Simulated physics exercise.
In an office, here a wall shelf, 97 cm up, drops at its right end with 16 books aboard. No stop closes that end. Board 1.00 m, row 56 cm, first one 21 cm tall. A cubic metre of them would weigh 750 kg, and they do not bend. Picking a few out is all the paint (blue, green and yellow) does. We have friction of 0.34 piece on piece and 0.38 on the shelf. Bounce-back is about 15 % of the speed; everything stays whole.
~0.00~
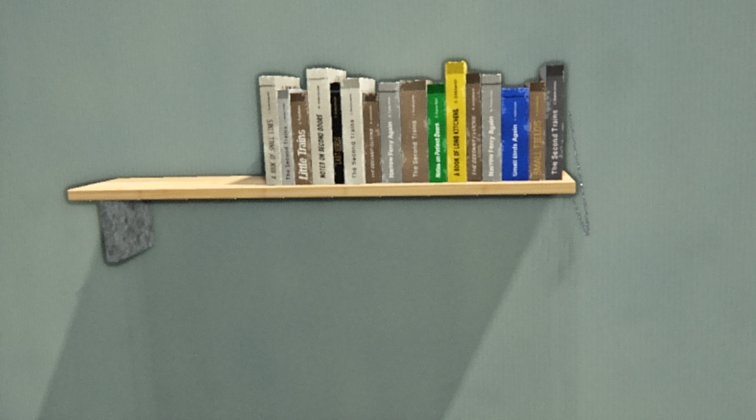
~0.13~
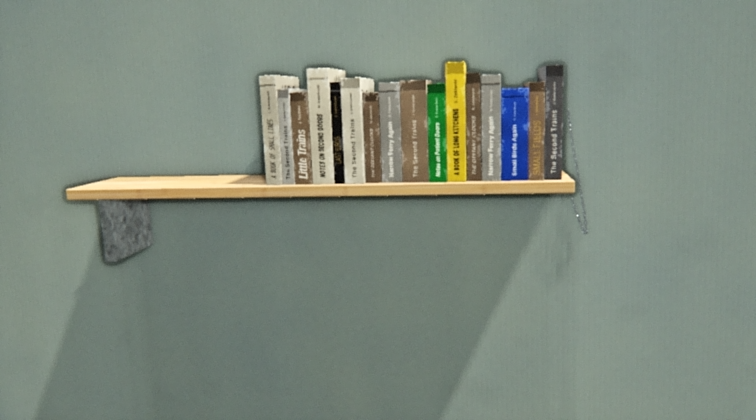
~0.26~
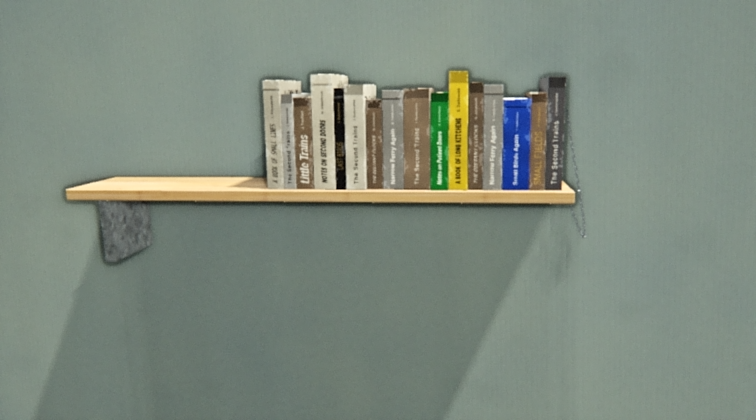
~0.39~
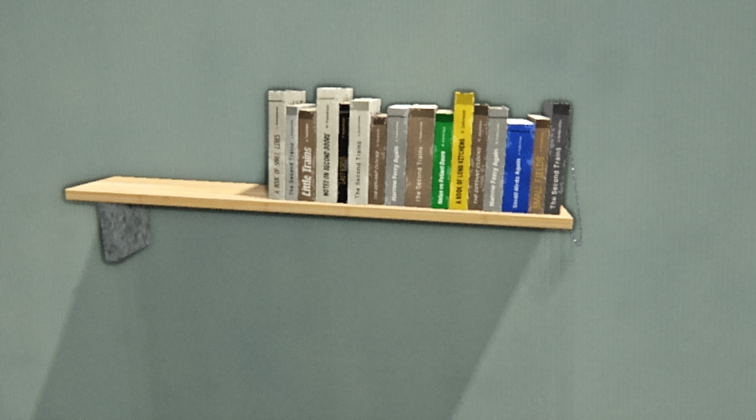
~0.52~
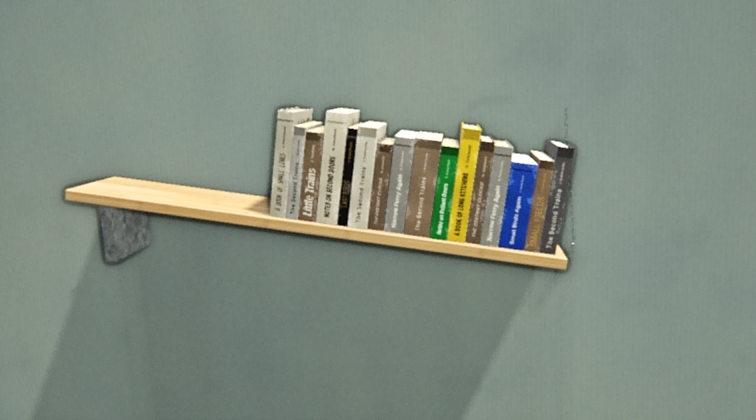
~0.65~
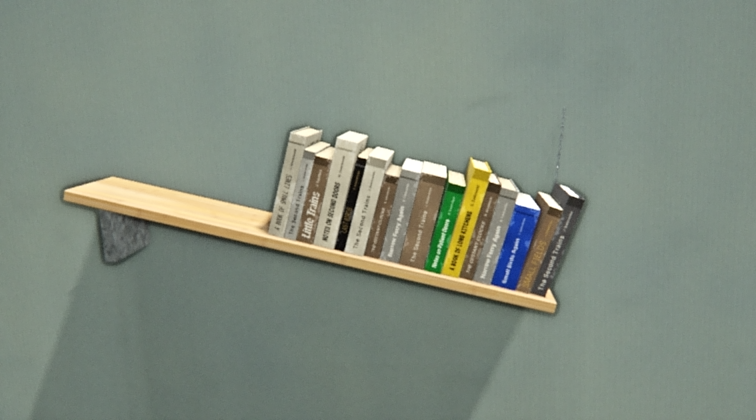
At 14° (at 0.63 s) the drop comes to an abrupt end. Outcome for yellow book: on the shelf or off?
Off.
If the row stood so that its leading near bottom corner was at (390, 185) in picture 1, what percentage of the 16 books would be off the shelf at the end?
Outcome: 0 in a hundred.
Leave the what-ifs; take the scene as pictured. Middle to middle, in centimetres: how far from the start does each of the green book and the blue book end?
Green 40 cm, blue 120 cm.
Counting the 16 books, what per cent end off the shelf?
Near enough 40 per cent of them, I reckon.
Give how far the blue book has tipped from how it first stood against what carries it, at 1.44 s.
50°.
After 1.00 s, 1 of the 16 books off the shelf; yellow book leaning 39°; blue book leaning 48°.
After 1.44 s, 4 of the 16 books off the shelf; yellow book on its side; blue book leaning 55°, 61 cm lower.
By the end (2.1 s), 6 of the 16 books off the shelf; yellow book on its side; green book on its side; blue book on its side. As the last picture would show them, middles, green book near (532, 276).
